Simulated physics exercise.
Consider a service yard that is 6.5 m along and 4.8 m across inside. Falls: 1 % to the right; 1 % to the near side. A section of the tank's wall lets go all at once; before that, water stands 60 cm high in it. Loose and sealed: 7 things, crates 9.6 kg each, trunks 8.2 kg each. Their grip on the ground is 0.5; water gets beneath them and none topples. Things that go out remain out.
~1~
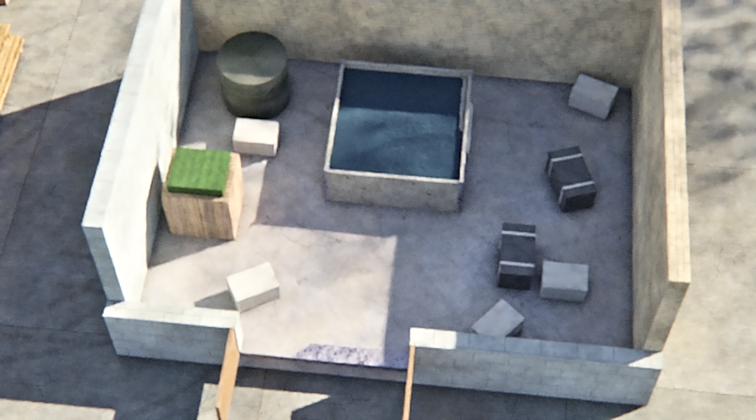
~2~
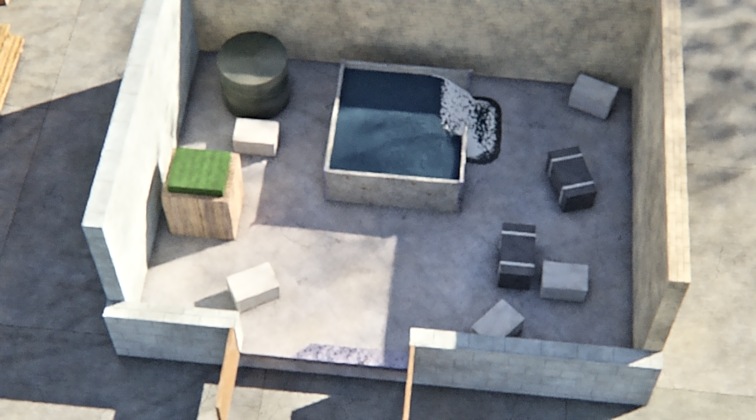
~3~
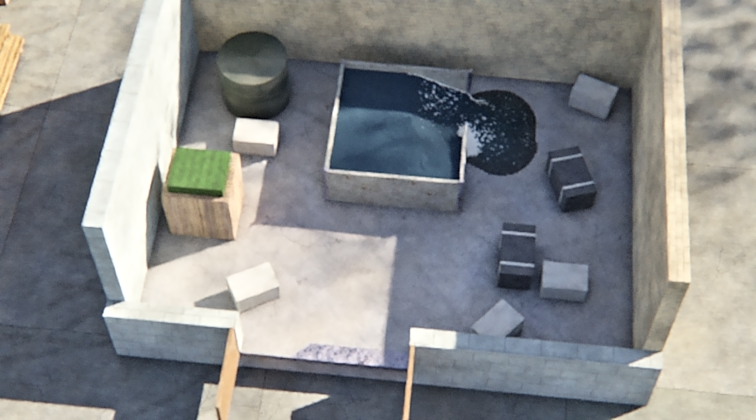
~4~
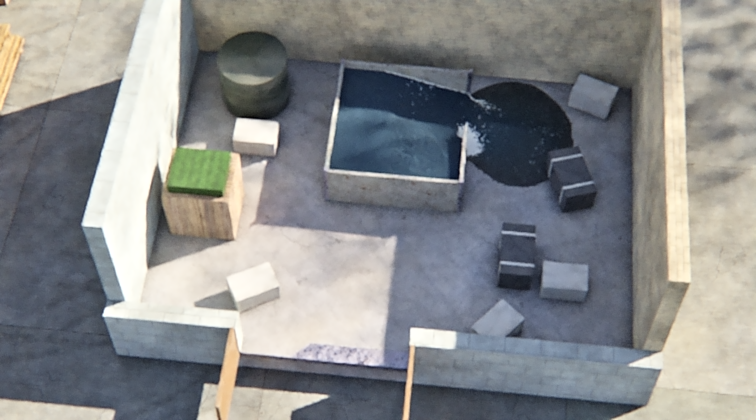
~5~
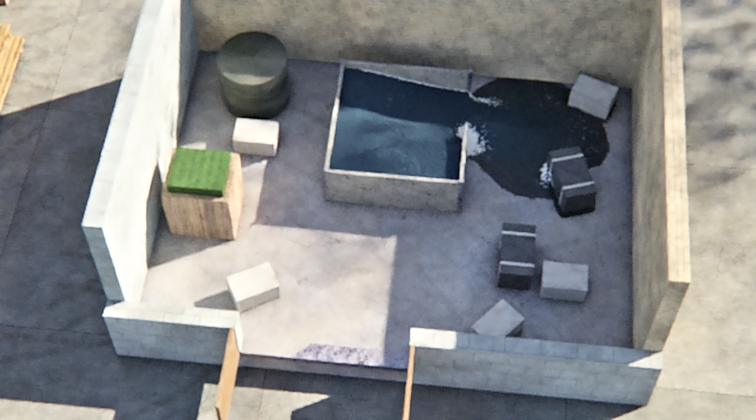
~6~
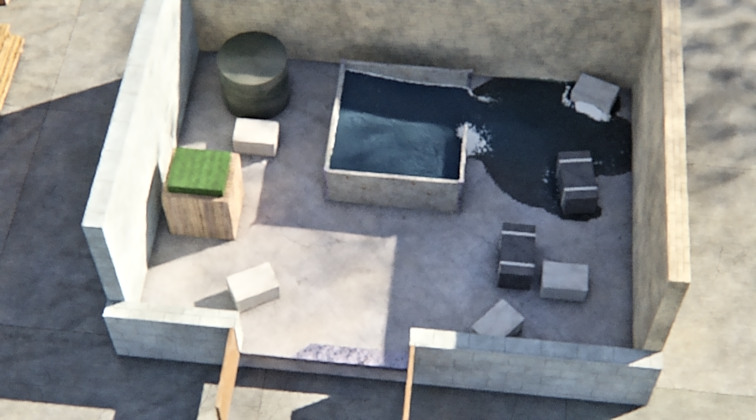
In a walled concrete yard, water bursts through the right side of a square tank and spreads in a dark pool across the floor toward the right wall, surrounding a pale crate and nudging a dark trunk slightly.
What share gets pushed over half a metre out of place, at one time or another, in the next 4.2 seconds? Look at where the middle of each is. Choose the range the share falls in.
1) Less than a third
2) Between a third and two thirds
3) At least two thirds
At least two thirds (3).
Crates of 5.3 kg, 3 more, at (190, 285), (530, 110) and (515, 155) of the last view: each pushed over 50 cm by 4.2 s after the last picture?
Each in turn ends up within the limit, beyond the limit, beyond the limit.
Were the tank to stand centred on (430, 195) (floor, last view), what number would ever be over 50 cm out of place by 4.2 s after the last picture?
4.
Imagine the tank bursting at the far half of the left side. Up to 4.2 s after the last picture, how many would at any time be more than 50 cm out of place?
In that case the number is 3.
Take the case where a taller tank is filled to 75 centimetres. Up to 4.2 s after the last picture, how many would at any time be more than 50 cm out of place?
It would come to 6 of them.
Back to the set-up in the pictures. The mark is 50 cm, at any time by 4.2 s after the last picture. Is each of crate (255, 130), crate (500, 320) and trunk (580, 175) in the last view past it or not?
Result, in order: Undershooting / overshooting / overshooting.
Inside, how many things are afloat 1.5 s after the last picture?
Tally: 2 of them.
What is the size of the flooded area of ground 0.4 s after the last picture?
Flooded: Near 8.5 m2.
Then, 0.4 s after the last picture 0 of 7 are over 50 cm from their spots; 1 afloat.
Then, 1.5 s after the last picture 1 of 7 are over 50 cm from their spots; 2 afloat.
Then, 2.8 s after the last picture 3 of 7 are over 50 cm from their spots; 3 afloat.
Then, 4.2 s after the last picture 5 of 7 are over 50 cm from their spots, and 5 have been at some point; 3 afloat.
